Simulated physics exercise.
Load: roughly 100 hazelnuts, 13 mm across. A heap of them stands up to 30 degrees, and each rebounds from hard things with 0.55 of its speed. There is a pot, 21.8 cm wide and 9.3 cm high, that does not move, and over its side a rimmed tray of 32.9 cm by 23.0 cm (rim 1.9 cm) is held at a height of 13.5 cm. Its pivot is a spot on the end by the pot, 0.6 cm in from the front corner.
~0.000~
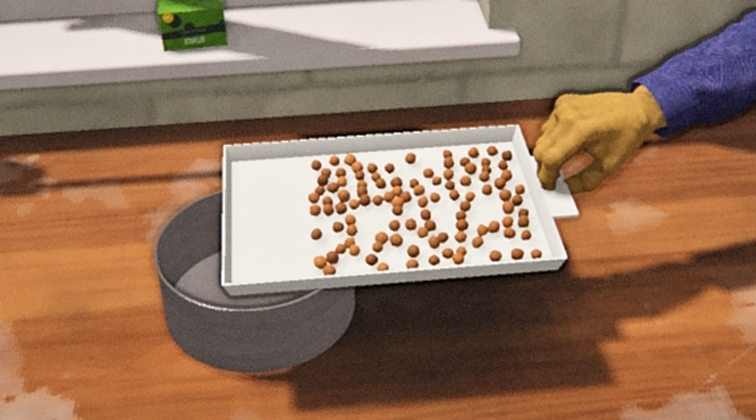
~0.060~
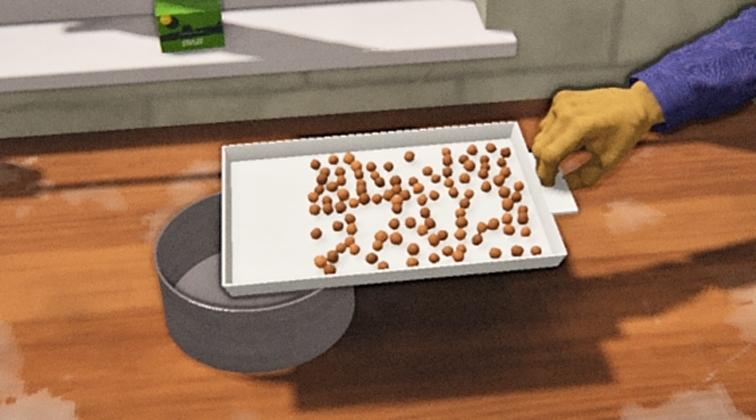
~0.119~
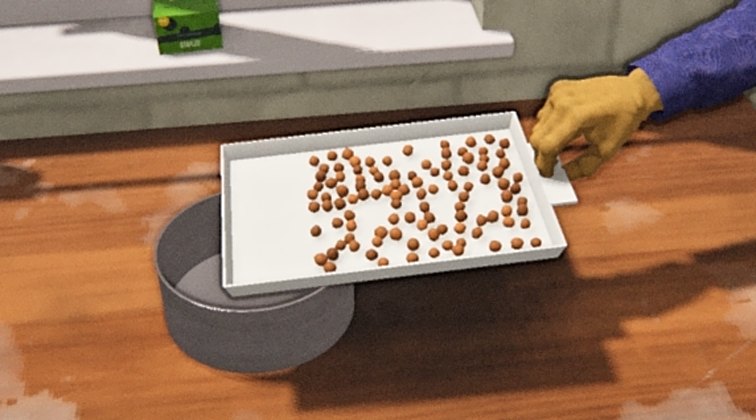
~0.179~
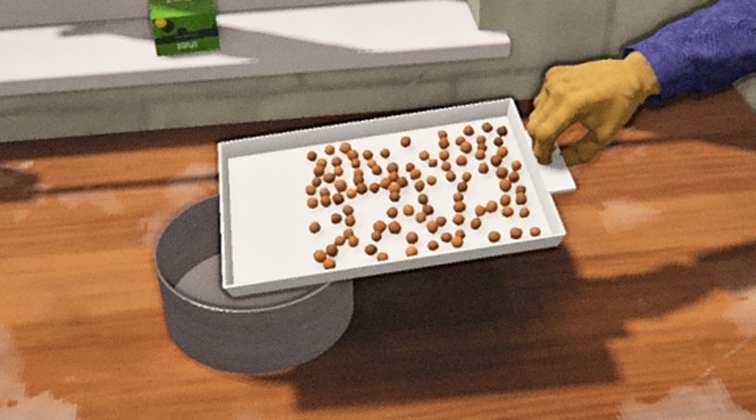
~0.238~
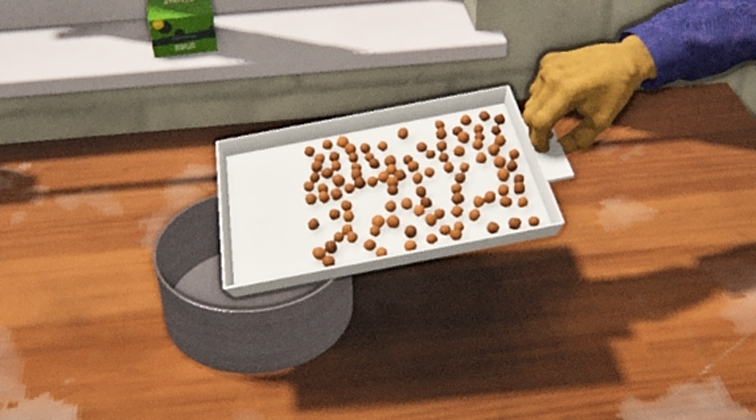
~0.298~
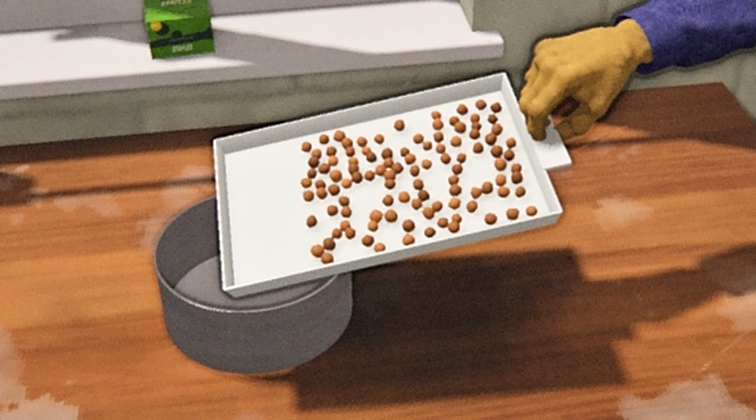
On a wooden counter, a gloved hand slowly raises the right end of a white tray of hazelnuts.
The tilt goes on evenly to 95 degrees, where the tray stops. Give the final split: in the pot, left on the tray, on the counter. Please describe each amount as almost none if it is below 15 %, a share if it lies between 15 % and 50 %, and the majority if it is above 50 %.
Pot: Expect a minor portion; left on the tray: Expect a minor portion; counter: Expect over half the total.
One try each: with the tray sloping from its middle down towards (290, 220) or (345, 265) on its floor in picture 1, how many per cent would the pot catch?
Estimate: Some 80 % and some 0 % respectively.
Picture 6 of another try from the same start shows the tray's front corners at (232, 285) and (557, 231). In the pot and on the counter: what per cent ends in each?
Pot 0 % / counter 100 %.
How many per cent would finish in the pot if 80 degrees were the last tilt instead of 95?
Estimated share: About 0 %.
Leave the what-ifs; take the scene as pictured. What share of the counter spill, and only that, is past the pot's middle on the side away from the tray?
It comes to near 90 percent.
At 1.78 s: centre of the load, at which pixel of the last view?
At that time the load is centred around (219, 240).
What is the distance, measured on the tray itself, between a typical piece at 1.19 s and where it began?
Displacement on the tray: Roughly 16 cm.
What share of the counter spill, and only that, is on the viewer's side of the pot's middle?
Some 100 per cent.
After 1.19 s, tilt 50 degrees; the tray holds 95 %, the pot 0 %.
Then, at 1.78 s, tilt 76 degrees; the tray holds 85 %, the pot 0 %.
After 2.42 s, tilt 95 degrees; the tray holds 0 %, the pot 0 %.
By 3.4 s all is still; pot 0 %, tray 0 %, counter 100 %.
